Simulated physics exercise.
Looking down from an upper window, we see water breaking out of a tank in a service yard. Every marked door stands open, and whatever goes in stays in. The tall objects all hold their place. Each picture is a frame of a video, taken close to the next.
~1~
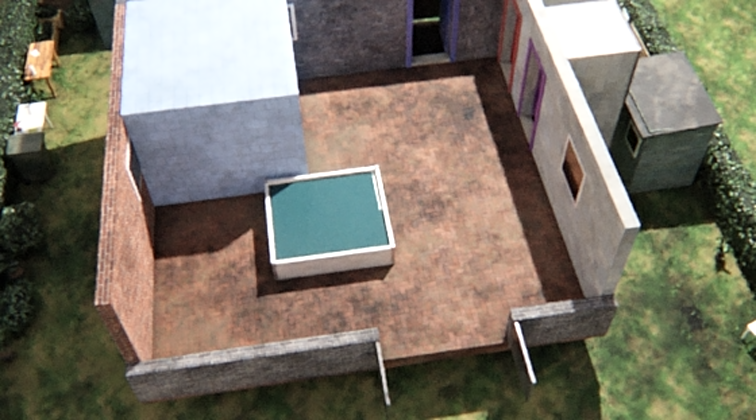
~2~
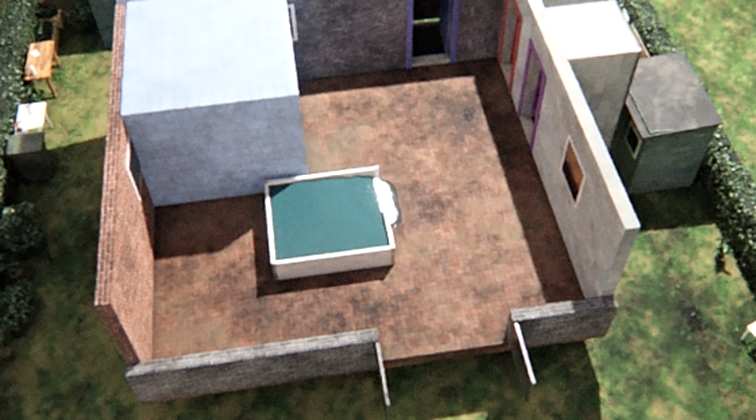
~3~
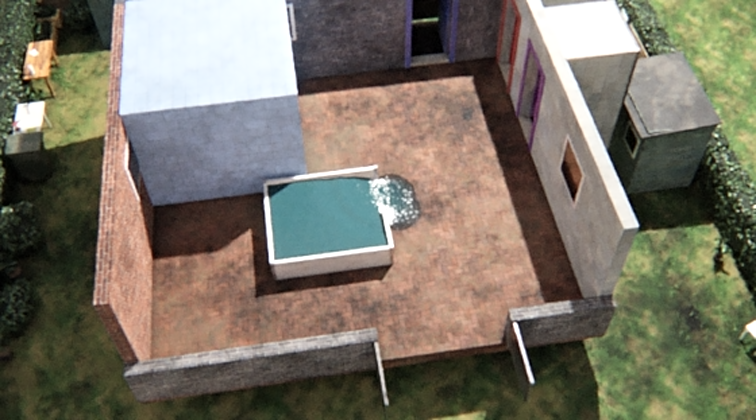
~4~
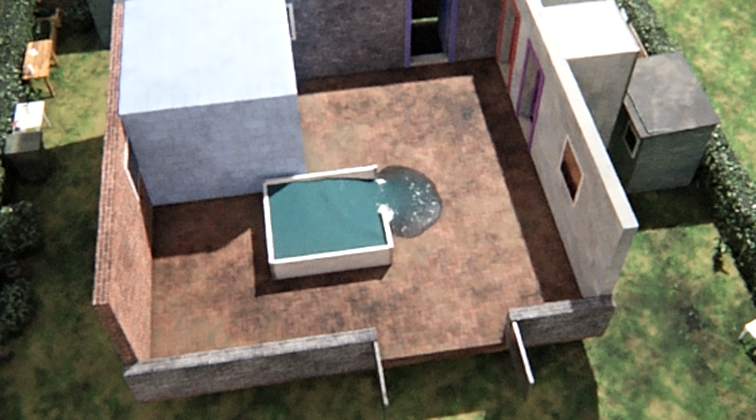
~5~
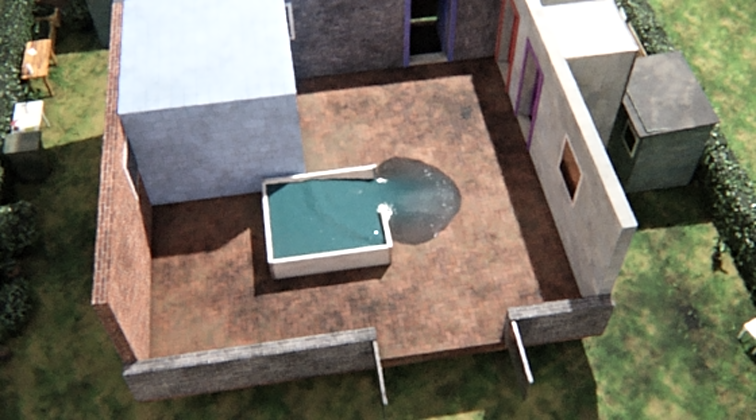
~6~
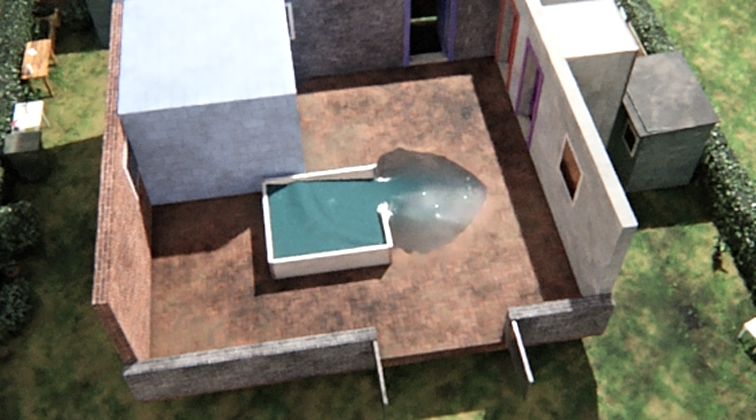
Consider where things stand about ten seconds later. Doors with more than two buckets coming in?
Blue door: Two or fewer; purple door: Over two; red door: Over two.
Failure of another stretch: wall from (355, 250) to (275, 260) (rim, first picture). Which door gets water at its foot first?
Answer: The purple-painted one.
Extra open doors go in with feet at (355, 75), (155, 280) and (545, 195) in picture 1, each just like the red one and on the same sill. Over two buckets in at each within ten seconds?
In sequence: Falls short, falls short, exceeds it.
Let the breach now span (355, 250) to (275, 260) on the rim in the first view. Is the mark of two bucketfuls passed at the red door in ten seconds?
In short: Red takes less.
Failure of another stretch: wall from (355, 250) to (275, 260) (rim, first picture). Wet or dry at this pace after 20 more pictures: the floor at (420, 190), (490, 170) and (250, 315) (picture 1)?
The first spot is spared, the second spared, the third swamped.
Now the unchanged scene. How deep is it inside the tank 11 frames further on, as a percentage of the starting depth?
That would be roughly 64 per cent.
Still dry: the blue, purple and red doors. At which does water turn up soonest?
Answer: The door marked purple.
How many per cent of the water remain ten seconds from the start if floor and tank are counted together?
I reckon around 88 in a hundred.
A moment on, water covers 20 % of the floor; the blue door not reached, the purple door not reached, the red door not reached.
Next, water covers 30 % of the floor; the blue door not reached, the purple door under two buckets in, the red door not reached.
Then, water covers 35 % of the floor; the blue door wet at the sill, nothing in, the purple door over two buckets in, the red door under two buckets in.
Later, water covers 55 % of the floor; the blue door wet at the sill, nothing in, the purple door far over two buckets in, the red door over two buckets in.
In the end, water covers 80 % of the floor; the blue door wet at the sill, nothing in, the purple door far over two buckets in, the red door over two buckets in.
